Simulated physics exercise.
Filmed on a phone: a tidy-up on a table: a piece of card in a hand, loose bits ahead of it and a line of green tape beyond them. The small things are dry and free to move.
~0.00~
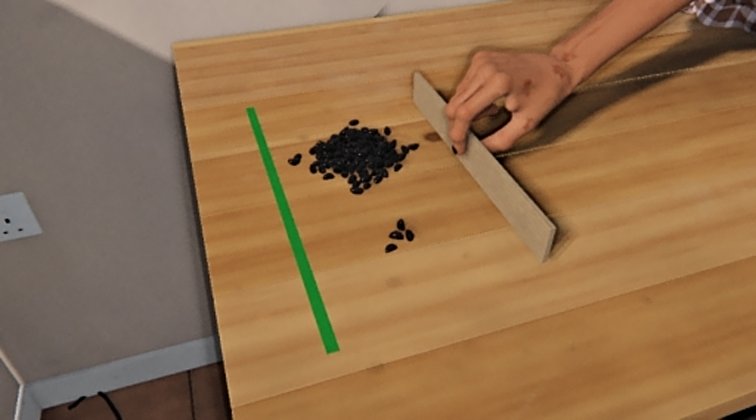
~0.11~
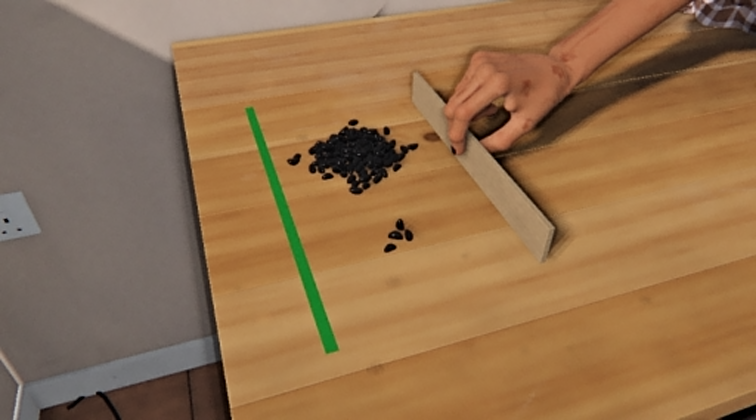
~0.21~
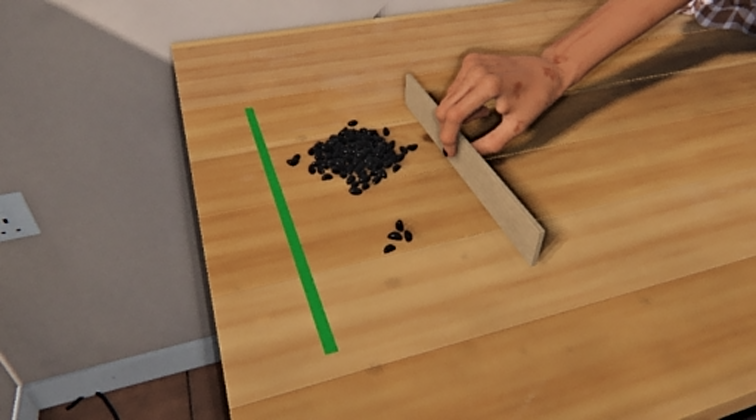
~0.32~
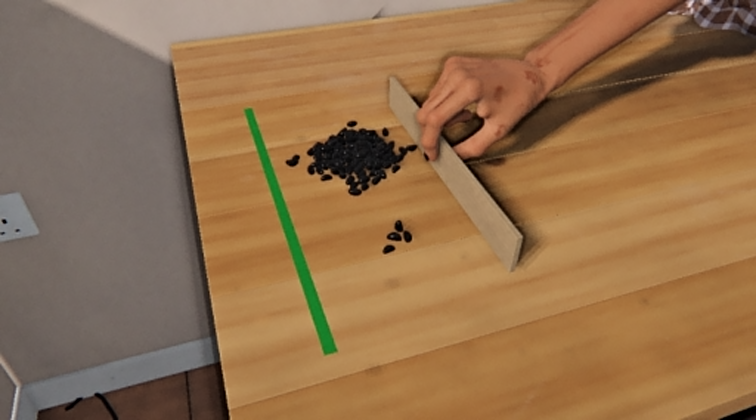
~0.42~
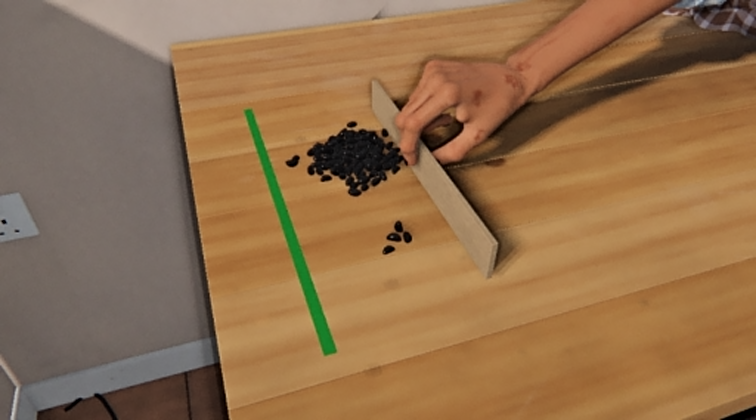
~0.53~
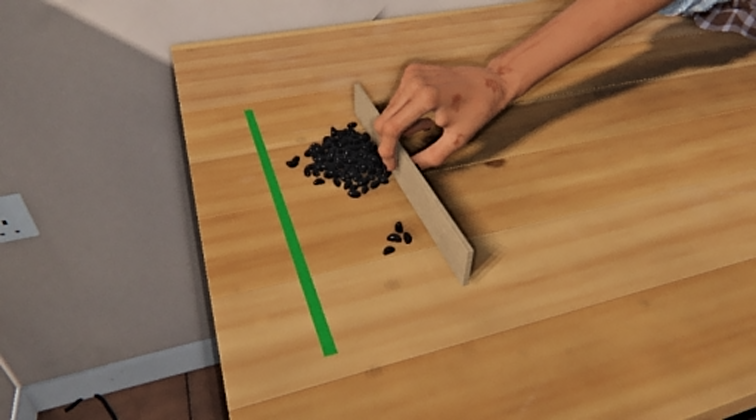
A hand holds a piece of card upright on a light wooden table, seen from above at an angle, with a grey wall and a socket at left. A dense pile of black beans lies left of the card, a few more sit nearer the viewer, and green tape runs beyond them. The card rests briefly, then slides left, reaching the pile's right side, while the camera stays still.
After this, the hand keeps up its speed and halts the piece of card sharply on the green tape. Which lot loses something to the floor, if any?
The nearer lot all stops short of the edge and the farther lot tumbles over the end, in part at least.
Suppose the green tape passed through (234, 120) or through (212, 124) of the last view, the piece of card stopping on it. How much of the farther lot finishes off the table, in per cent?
In turn 40 and 80 in a hundred.
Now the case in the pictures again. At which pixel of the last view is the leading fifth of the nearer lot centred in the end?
Around (279, 263).
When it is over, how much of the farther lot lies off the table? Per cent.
About 10 per cent.
By 0.85 s, piece of card still moving, near (333, 164); nearer lot all on the table, its front near (344, 247); farther lot all on the table, its front near (248, 185).
By 1.18 s, piece of card stopped at the green tape; nearer lot all on the table, its front near (273, 264); farther lot just a few over the edge.
By 1.46 s, piece of card stopped at the green tape; nearer lot all on the table, its front near (272, 265); farther lot about a tenth over the edge.
When it is over (1.7 s), piece of card stopped at the green tape; nearer lot all on the table, its front near (272, 265); farther lot about a tenth over the edge.
